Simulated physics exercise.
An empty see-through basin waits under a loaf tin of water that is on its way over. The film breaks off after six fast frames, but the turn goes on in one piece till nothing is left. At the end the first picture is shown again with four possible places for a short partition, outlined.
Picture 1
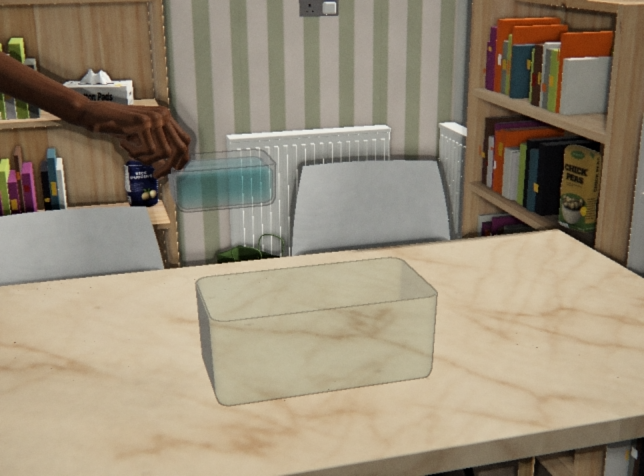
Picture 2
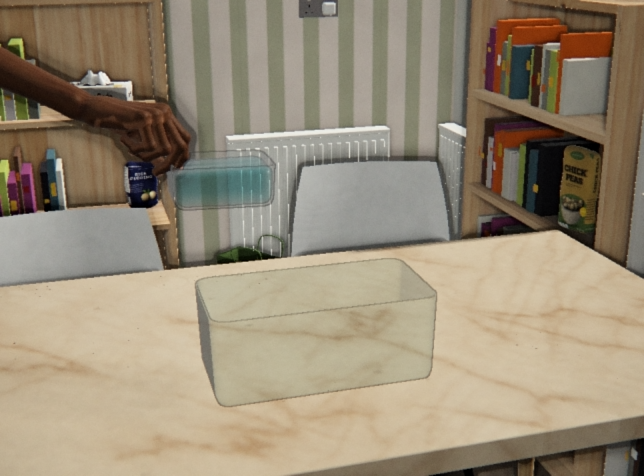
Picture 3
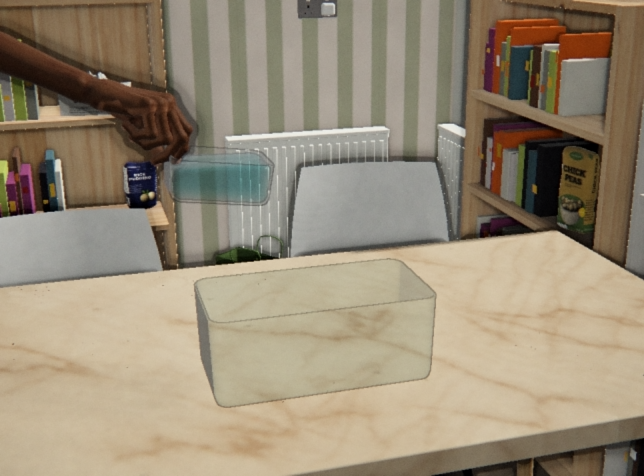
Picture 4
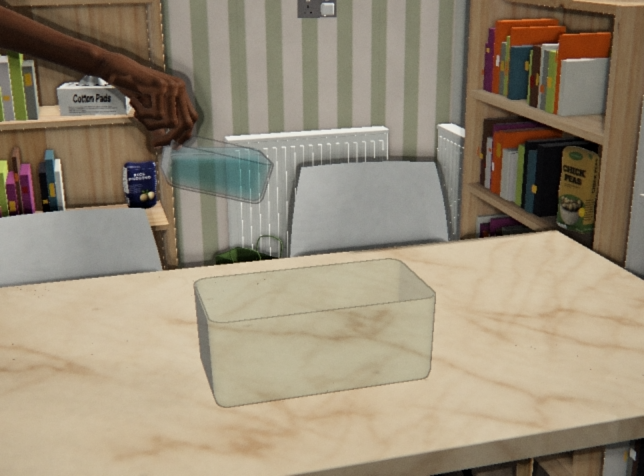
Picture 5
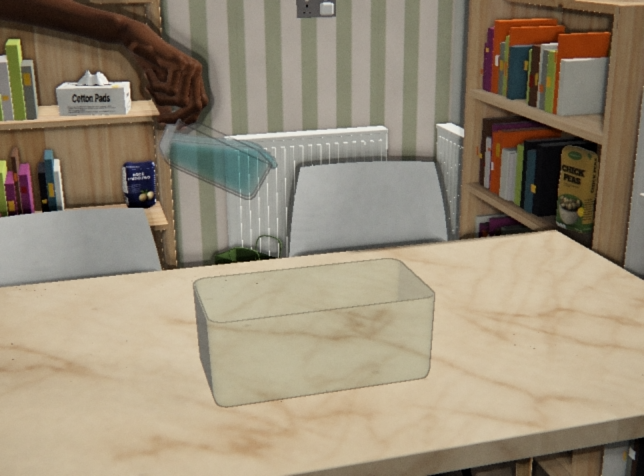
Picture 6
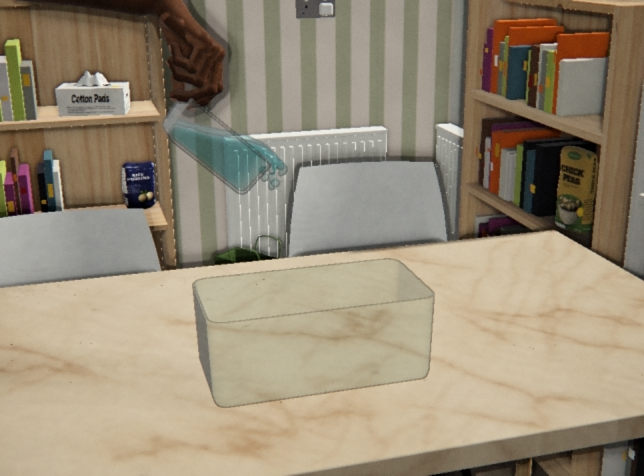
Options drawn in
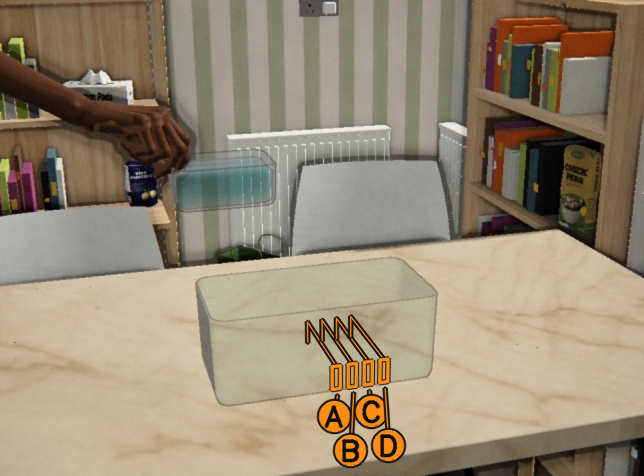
A hand tilts a clear container of blue water rightward above a table holding an empty basin.
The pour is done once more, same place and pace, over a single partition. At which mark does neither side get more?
I would pick place D.
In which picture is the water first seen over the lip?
Picture 4.
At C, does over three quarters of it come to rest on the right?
No.
On the marked copy, A at (337, 395); B at (353, 393); C at (369, 390); D at (385, 388).
For place A, about 21 % ends left of the wall and 70 % right of it; 10 % is lost outside.
For place B, about 24 % ends left of the wall and 66 % right of it; 10 % is lost outside.
For place C, about 35 % ends left of the wall and 57 % right of it; 8 % is lost outside.
For place D, about 46 % ends left of the wall and 44 % right of it; 10 % is lost outside.
